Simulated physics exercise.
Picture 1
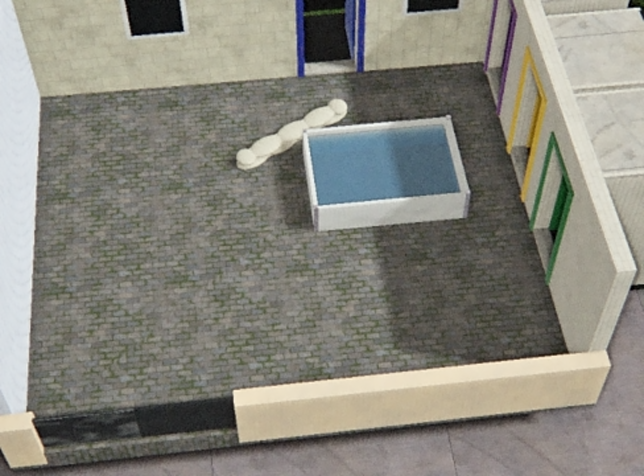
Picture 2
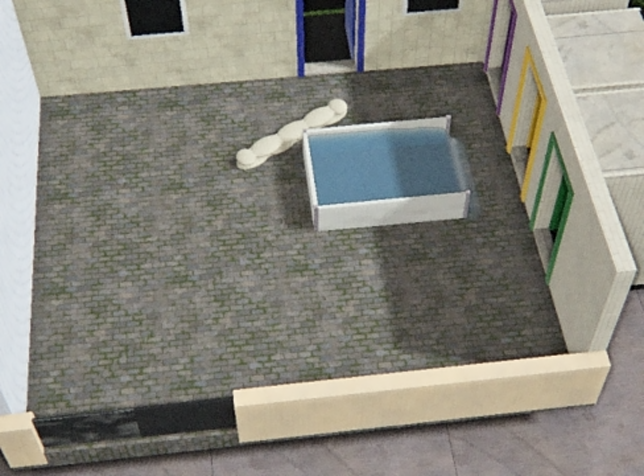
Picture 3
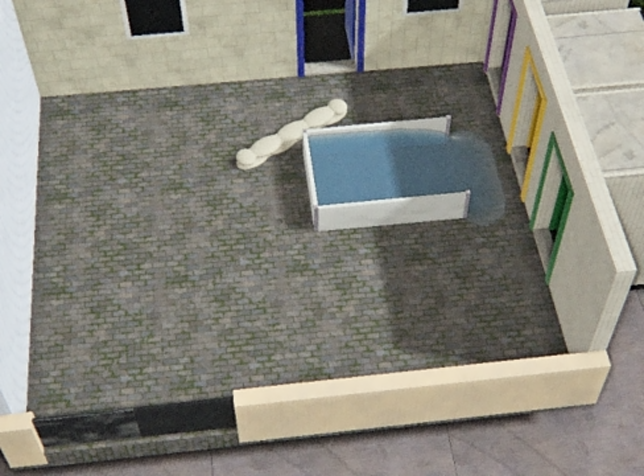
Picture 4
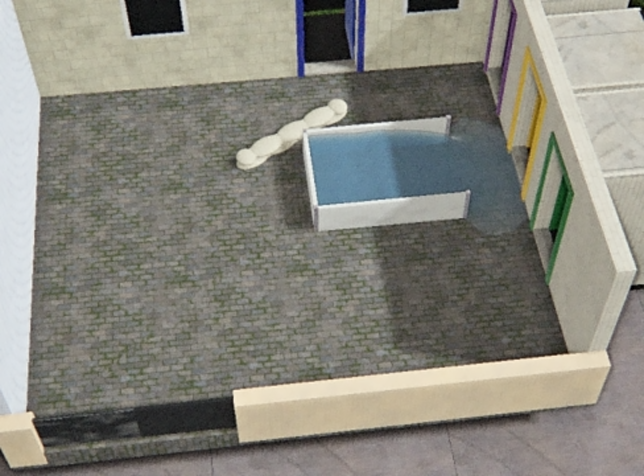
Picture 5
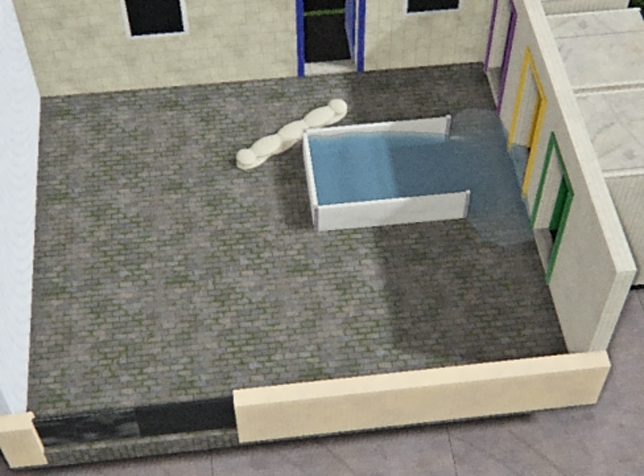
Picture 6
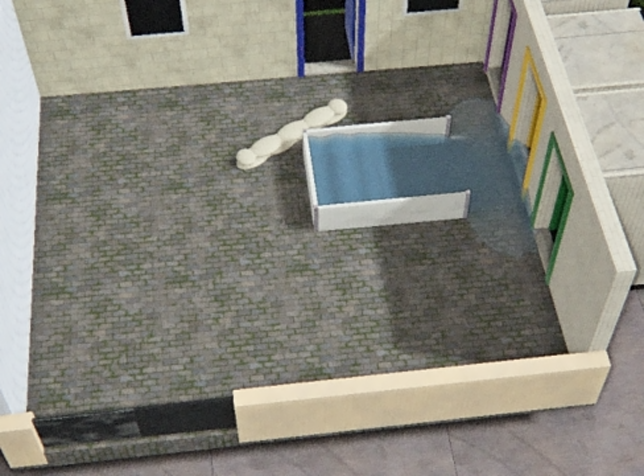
Water poured out of the open right side of a white tank in a paved courtyard, spreading across the bricks to the wall with the yellow and green doorways, while the pale twisted object stayed still.
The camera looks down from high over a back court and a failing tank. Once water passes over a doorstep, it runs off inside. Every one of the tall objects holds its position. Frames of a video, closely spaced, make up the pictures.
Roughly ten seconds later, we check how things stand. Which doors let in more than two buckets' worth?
Yellow door - yes; blue door - no; green door - yes; purple door - no.
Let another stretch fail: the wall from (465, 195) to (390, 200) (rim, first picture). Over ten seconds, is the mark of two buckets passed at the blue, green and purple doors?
Result: Blue door misses it, green door tops it, purple door misses it.
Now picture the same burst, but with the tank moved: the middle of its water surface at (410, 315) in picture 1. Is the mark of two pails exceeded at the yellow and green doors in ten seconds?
Result - yellow: Short of the limit; green: Past the limit.
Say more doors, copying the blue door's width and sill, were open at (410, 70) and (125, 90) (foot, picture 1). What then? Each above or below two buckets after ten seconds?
In order: Exceeds it, falls short.
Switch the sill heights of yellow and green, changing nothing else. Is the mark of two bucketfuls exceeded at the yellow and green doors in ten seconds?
Result: Yellow crosses the line; green remains short.
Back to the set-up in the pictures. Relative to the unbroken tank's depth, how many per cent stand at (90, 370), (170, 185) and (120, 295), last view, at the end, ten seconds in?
Going place by place: 4 %, 2 % and 4 %.
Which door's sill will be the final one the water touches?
Looks like the blue-painted one.
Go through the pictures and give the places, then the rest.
The first picture shows the tank at (384, 165) is whole and still.
In the second picture, water pours out at (454, 170) and has run to a hidden place.
In the third picture, the front is at (466, 134), out from the gap at (454, 172).
In the fourth picture, water pours out at (454, 173) and has run to (504, 136).
In the fifth picture, the front is at (497, 115), out from the gap at (454, 173).
In the sixth picture, the front is at (494, 105), out from the gap at (453, 173).
A moment on, water covers 10 % of the floor; the yellow door over two buckets in, the blue door not reached, the green door under two buckets in, the purple door wet at the sill, nothing in.
Next, water covers 15 % of the floor; the yellow door far over two buckets in, the blue door not reached, the green door under two buckets in, the purple door wet at the sill, nothing in.
Then, water covers 30 % of the floor; the yellow door far over two buckets in, the blue door wet at the sill, nothing in, the green door over two buckets in, the purple door under two buckets in.
Later, water covers 55 % of the floor; the yellow door far over two buckets in, the blue door wet at the sill, nothing in, the green door over two buckets in, the purple door under two buckets in.
In the end, water covers 90 % of the floor; the yellow door far over two buckets in, the blue door wet at the sill, nothing in, the green door over two buckets in, the purple door under two buckets in.
